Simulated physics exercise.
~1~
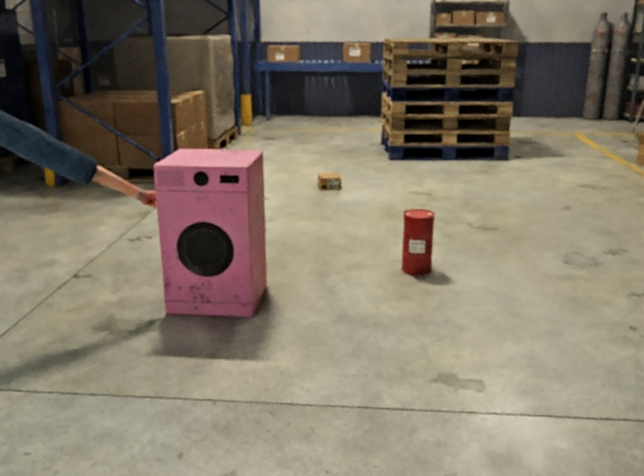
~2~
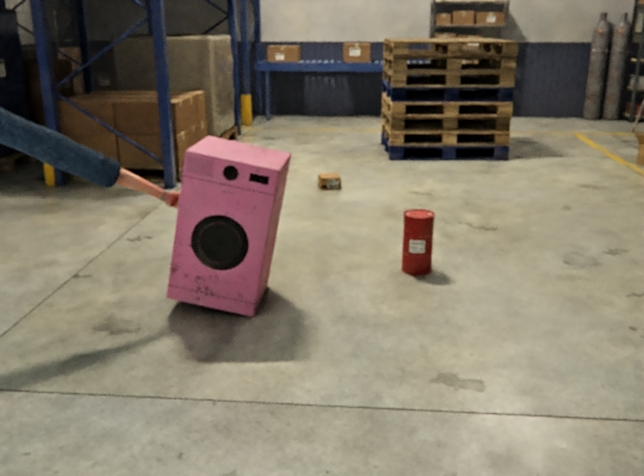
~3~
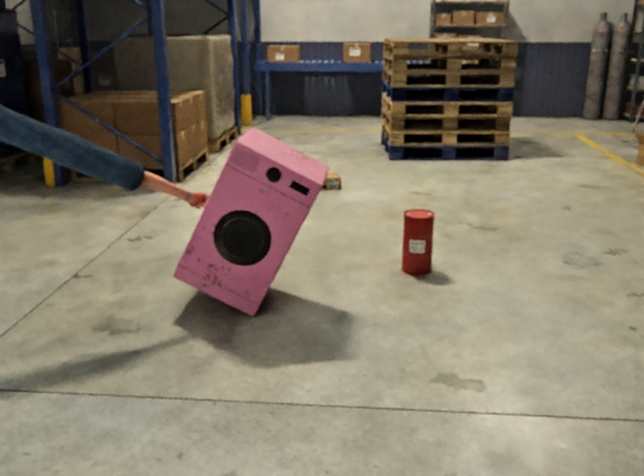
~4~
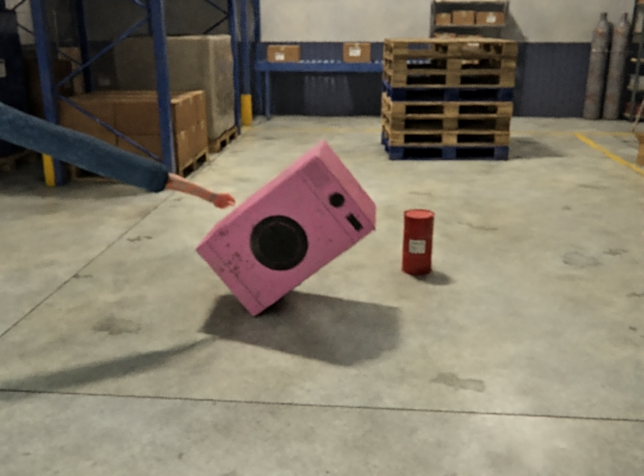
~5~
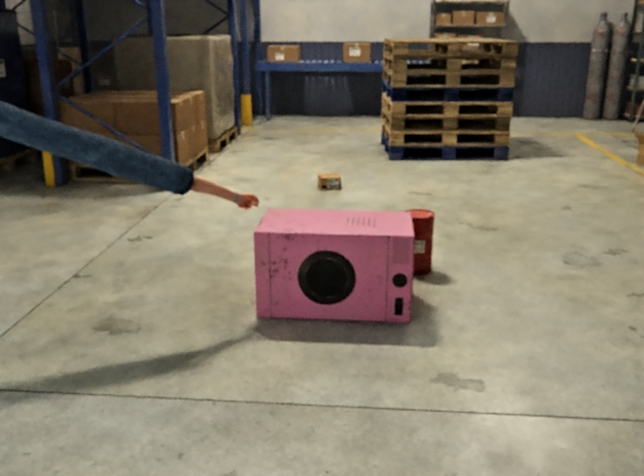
Warehouse floor with an outstretched arm pushing an upright pink appliance rightward until it tips onto its side near a red canister.
